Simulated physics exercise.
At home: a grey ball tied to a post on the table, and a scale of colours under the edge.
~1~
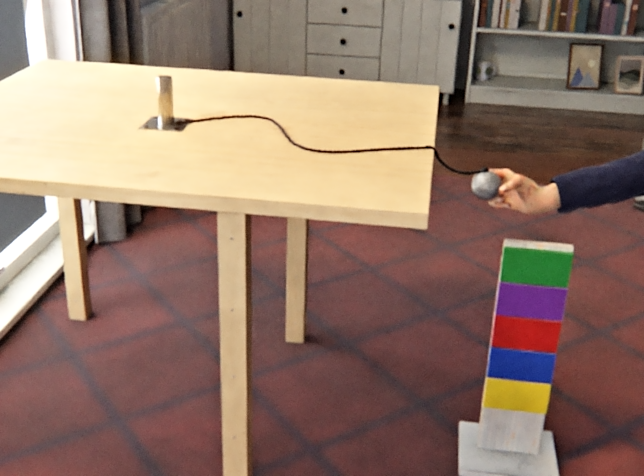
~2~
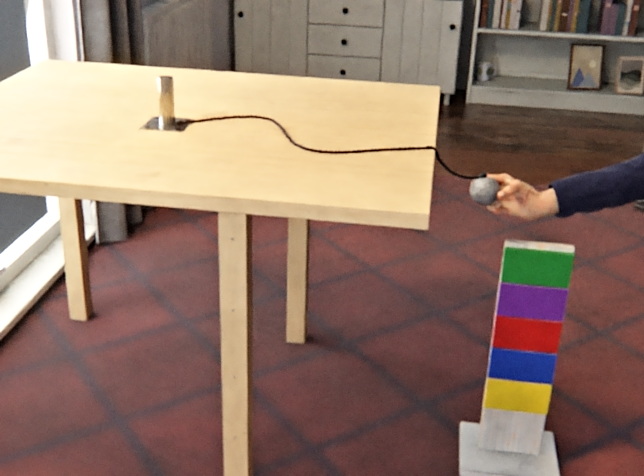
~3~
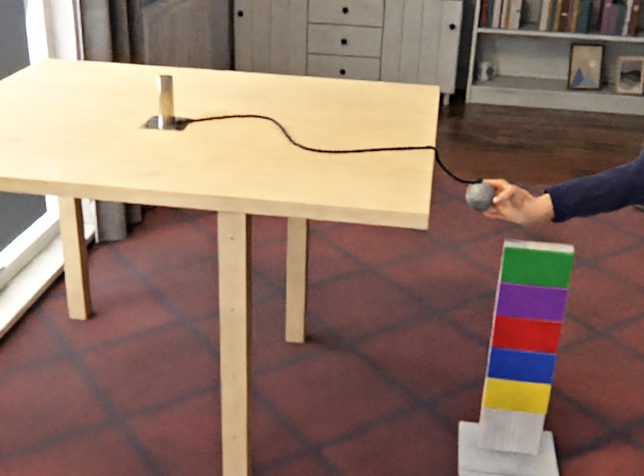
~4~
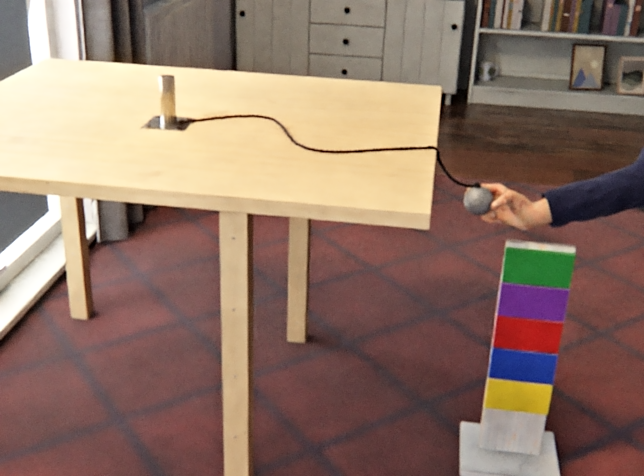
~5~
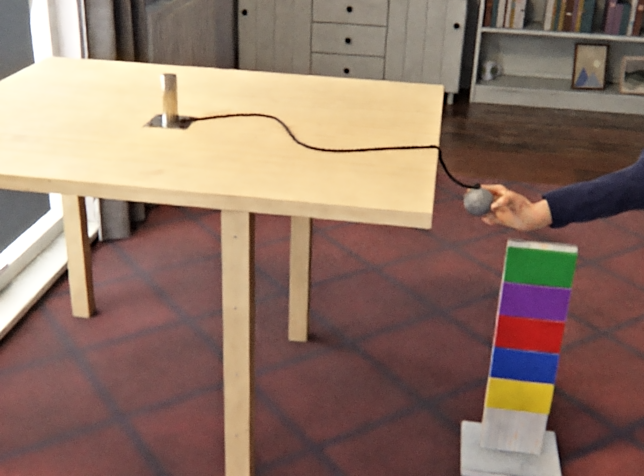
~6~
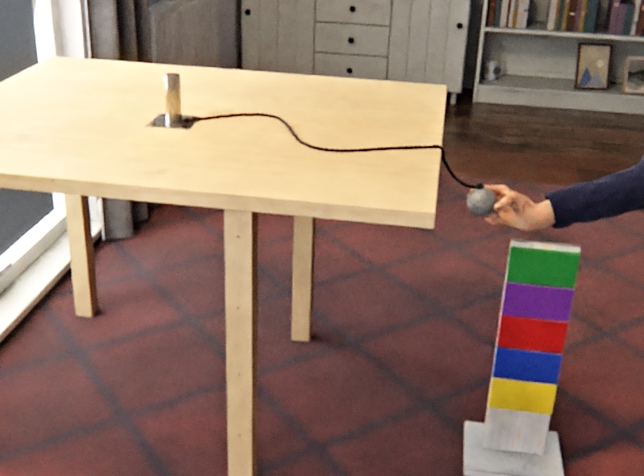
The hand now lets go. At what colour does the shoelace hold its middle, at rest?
At purple.
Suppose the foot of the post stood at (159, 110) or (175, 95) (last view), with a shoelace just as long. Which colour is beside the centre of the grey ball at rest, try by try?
In that order: Green; green.
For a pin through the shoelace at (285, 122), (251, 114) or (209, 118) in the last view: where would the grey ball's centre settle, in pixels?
In that order: (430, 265), (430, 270) and (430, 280).
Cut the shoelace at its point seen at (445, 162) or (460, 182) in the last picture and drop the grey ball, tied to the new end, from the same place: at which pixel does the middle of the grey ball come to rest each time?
Near (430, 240) and (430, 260).
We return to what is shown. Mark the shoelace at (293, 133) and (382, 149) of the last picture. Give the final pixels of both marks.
About (337, 135), and the other about (442, 160).
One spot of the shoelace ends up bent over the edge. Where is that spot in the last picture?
At (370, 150), roughly.
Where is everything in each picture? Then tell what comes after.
The first frame shows grey ball (487, 185); green (536, 268); purple (531, 302); red (526, 335); blue (521, 366); yellow (517, 397).
The second frame shows grey ball (485, 191); shoelace through (210, 120) (273, 121) (291, 141) (352, 152) (418, 148).
The third frame shows grey ball (481, 196).
The fourth frame shows grey ball (479, 201); shoelace through (212, 119) (275, 120) (292, 140) (353, 152) (420, 148).
The fifth frame shows grey ball (479, 202).
The sixth frame shows grey ball (482, 202); shoelace through (217, 117) (280, 119) (297, 139) (358, 150) (425, 147).
A little later, ball near (469, 284); level with purple.
Next, ball near (402, 275); level with purple.
Later still, ball near (443, 285); level with purple.
When it is over, ball near (432, 285); level with purple. Its centre hangs level with the purple band.
